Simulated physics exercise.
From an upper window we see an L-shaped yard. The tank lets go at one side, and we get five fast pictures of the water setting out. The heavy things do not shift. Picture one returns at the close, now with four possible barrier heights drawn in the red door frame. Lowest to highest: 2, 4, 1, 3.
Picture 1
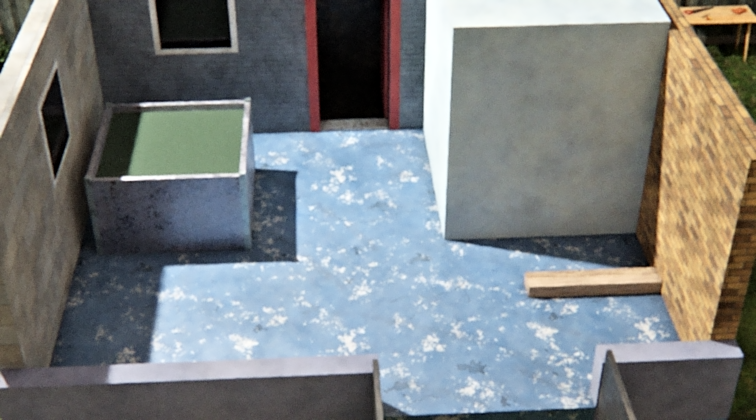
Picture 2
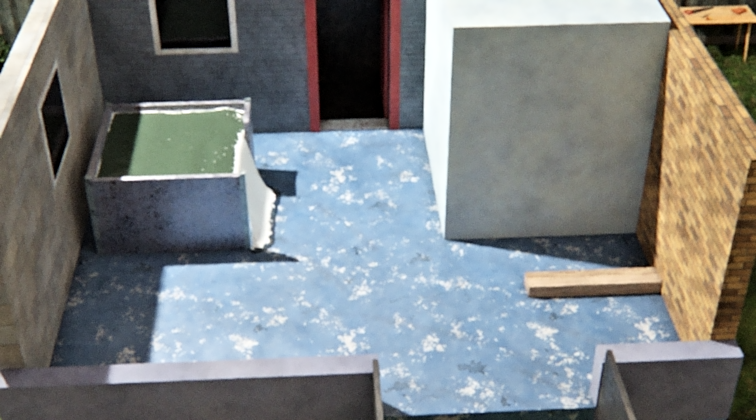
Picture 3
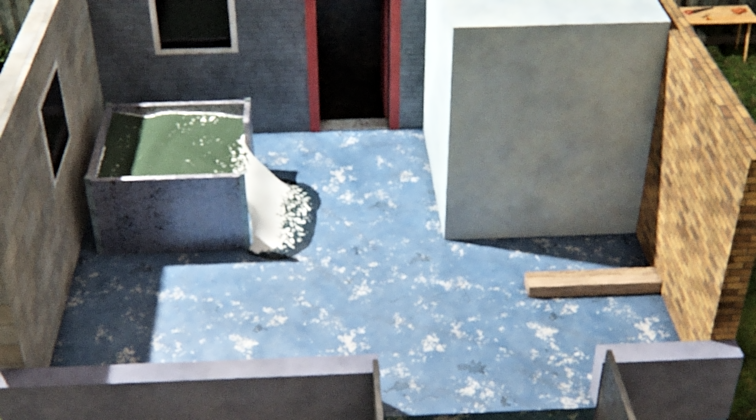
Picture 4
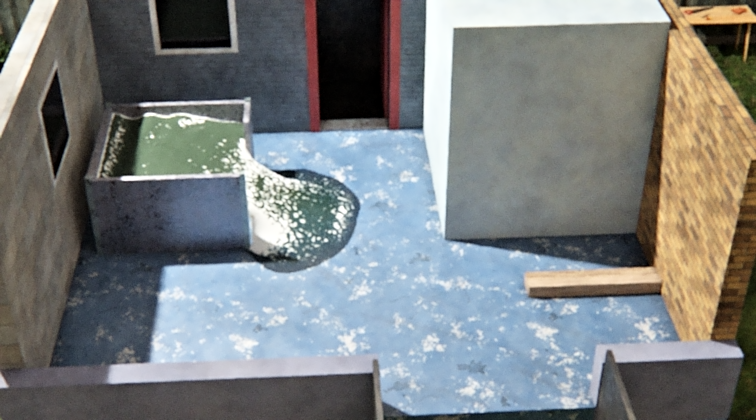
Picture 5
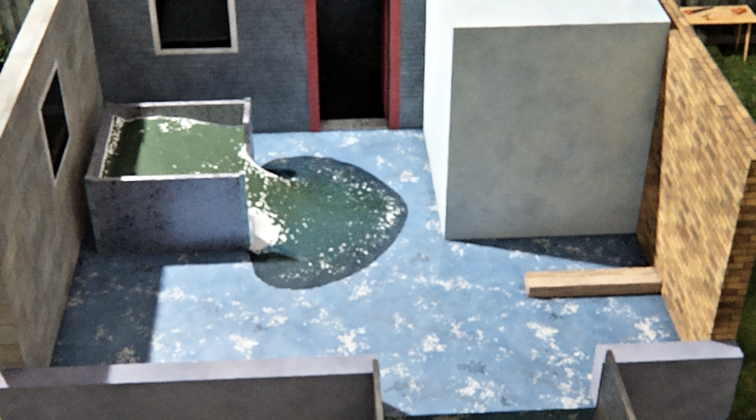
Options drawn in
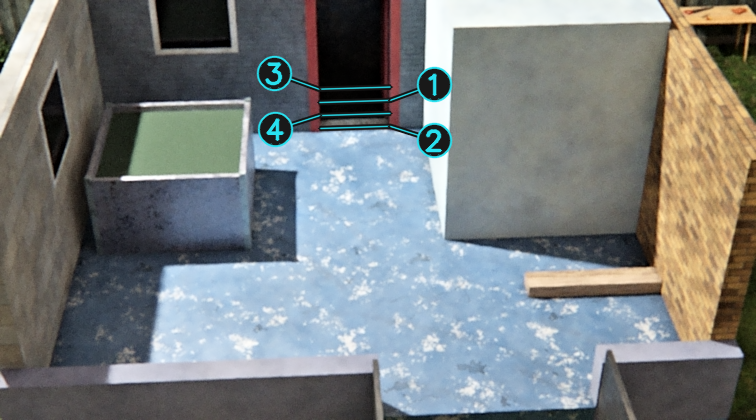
Green water pouring from the right side of a raised tank in a walled yard, foaming white and spreading across the blue ground.
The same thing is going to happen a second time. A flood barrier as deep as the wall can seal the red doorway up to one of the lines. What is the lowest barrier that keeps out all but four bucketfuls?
4 will do.
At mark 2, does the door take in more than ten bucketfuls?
Yes.
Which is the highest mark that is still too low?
That would be 2.
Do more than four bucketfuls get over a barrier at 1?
No, not at all.
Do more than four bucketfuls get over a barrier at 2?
Yes, it does.
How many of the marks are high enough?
Three of the four.
In cyan, 1 at (354, 101); 2 at (355, 127); 3 at (354, 88); 4 at (355, 114); from the bottom up 2, 4, 1, 3.
With 1, nothing gets over.
With 2, some 20 bucketfuls get in.
With 3, nothing gets over.
With 4, a splash gets over, under a bucket.
